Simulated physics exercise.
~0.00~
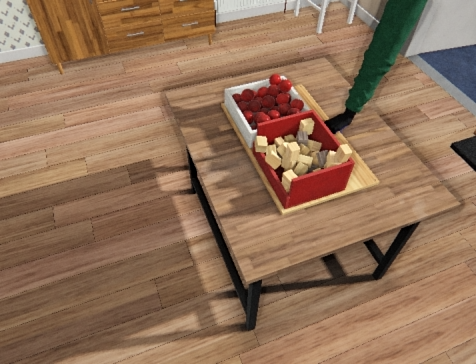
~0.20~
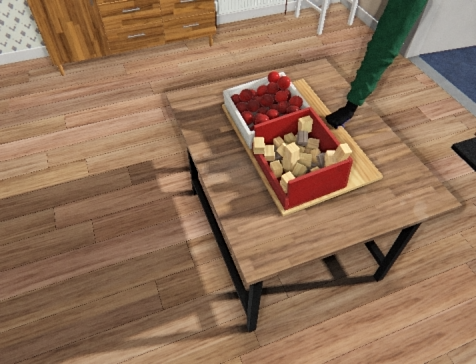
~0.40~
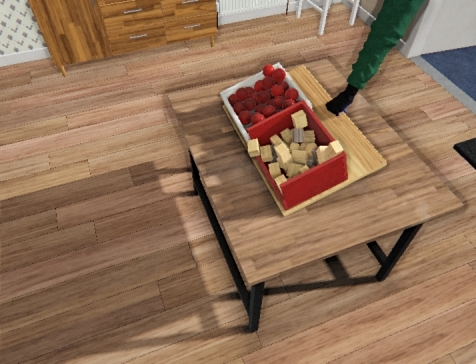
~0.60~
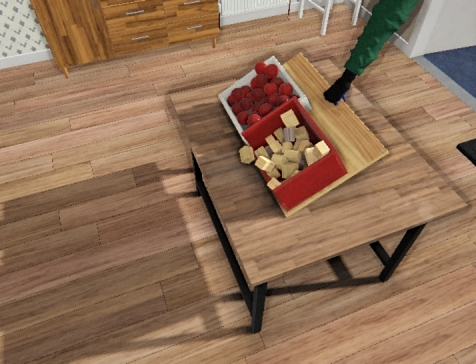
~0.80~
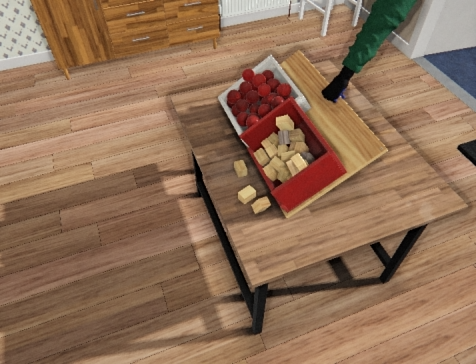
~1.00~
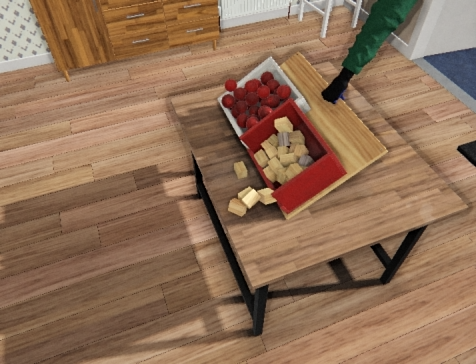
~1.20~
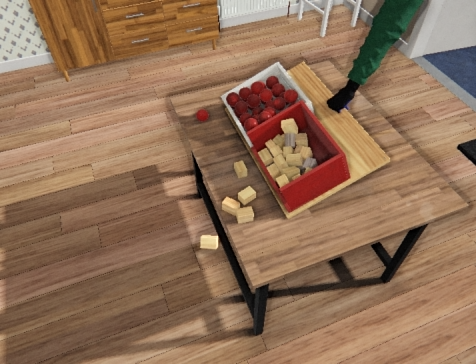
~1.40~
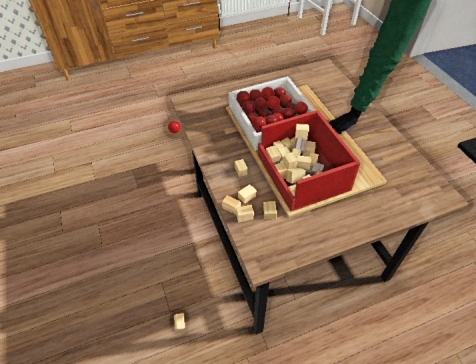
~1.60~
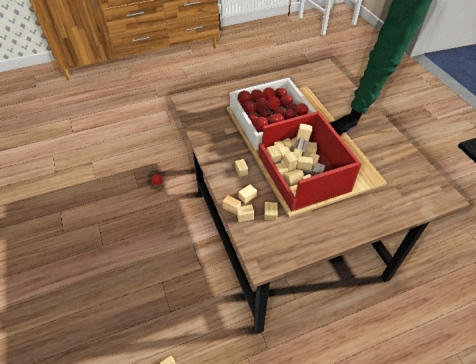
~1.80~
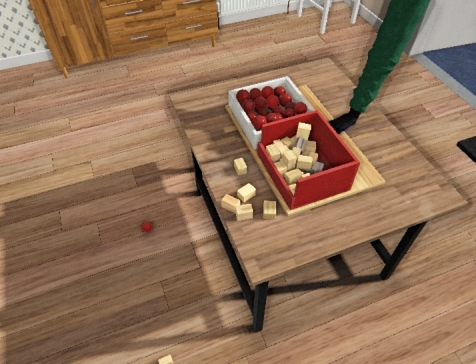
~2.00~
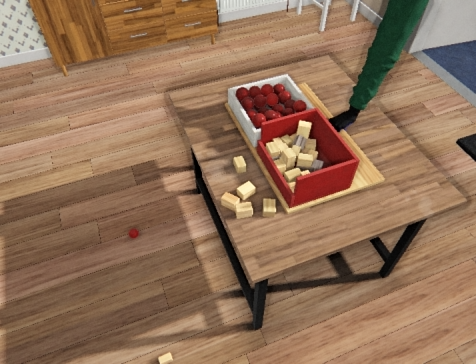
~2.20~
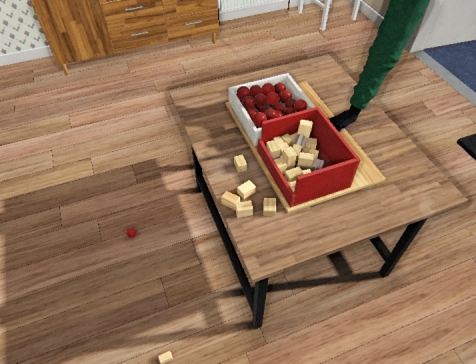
Green-sleeved arm tilting a board of two tubs on a table, spilling wooden blocks and one red apple, then lowering it flat.
